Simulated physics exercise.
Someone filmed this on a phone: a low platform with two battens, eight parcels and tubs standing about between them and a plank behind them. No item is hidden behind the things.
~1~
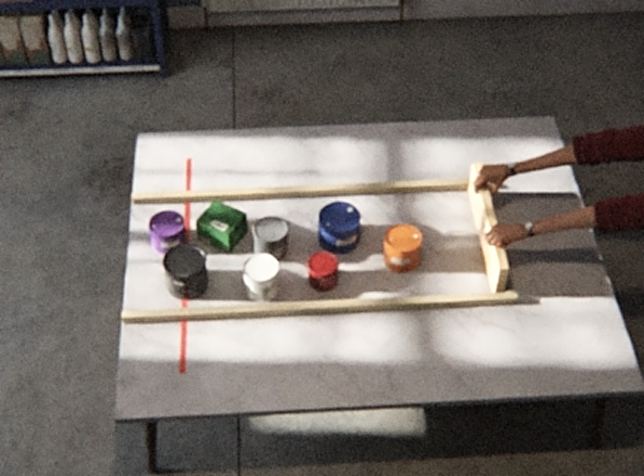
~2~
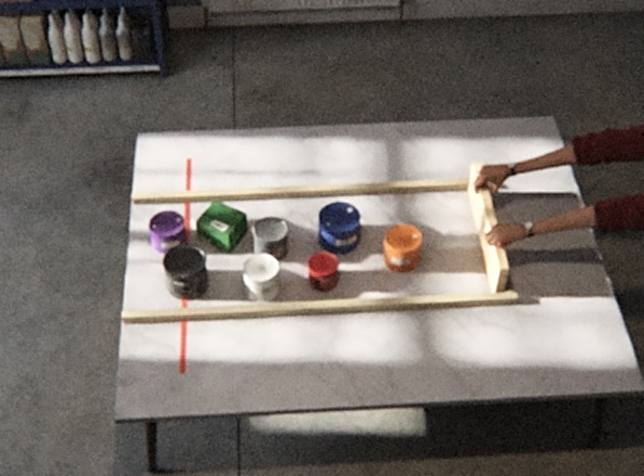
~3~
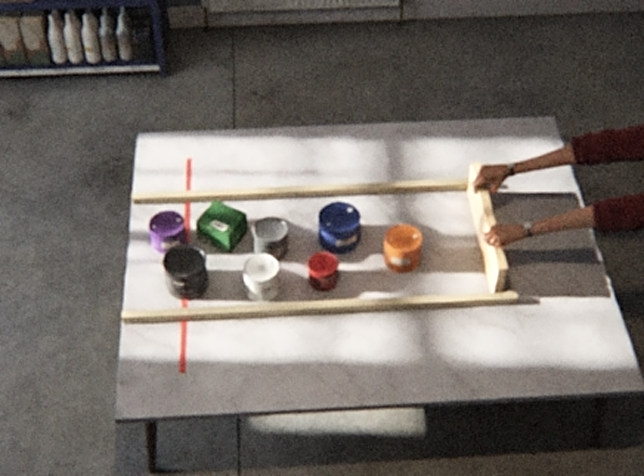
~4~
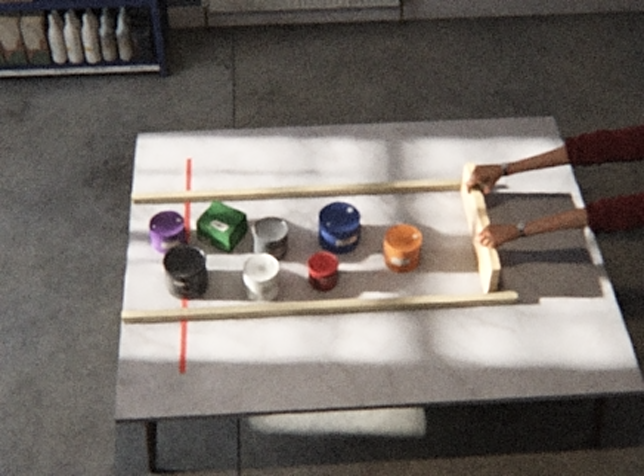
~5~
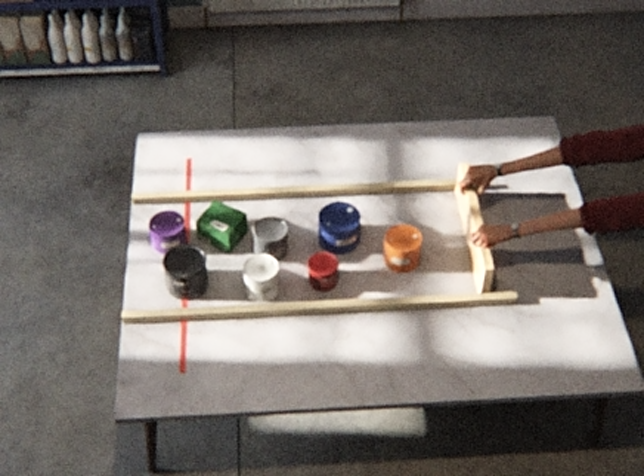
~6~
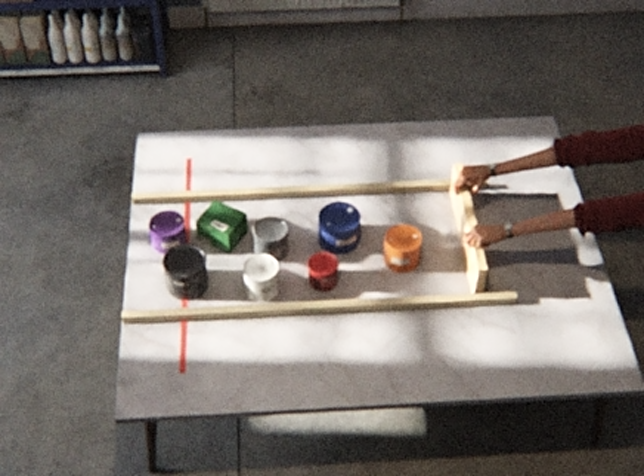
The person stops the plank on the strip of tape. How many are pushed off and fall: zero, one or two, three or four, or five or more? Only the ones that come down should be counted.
A single one or a pair drops off.
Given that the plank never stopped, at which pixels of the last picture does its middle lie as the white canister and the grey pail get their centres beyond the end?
At (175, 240) for the white canister; at (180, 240) for the grey pail.
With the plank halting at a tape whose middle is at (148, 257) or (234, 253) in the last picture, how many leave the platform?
5 and 0.
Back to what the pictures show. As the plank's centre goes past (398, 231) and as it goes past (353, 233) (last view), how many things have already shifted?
1 by the first point, 3 by the second.
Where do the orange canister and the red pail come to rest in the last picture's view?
Near (166, 265) and (168, 293).
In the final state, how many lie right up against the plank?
It ends up touching 3.
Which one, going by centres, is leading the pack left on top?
The grey pail ends up foremost.
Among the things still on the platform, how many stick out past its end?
Overhang count: 3.
Early on, none off yet; purple canister at rest near (168, 233); black pail at rest near (186, 273); green parcel at rest near (222, 226).
Finally, the number that fall off is one or two; lost, black pail and purple canister.
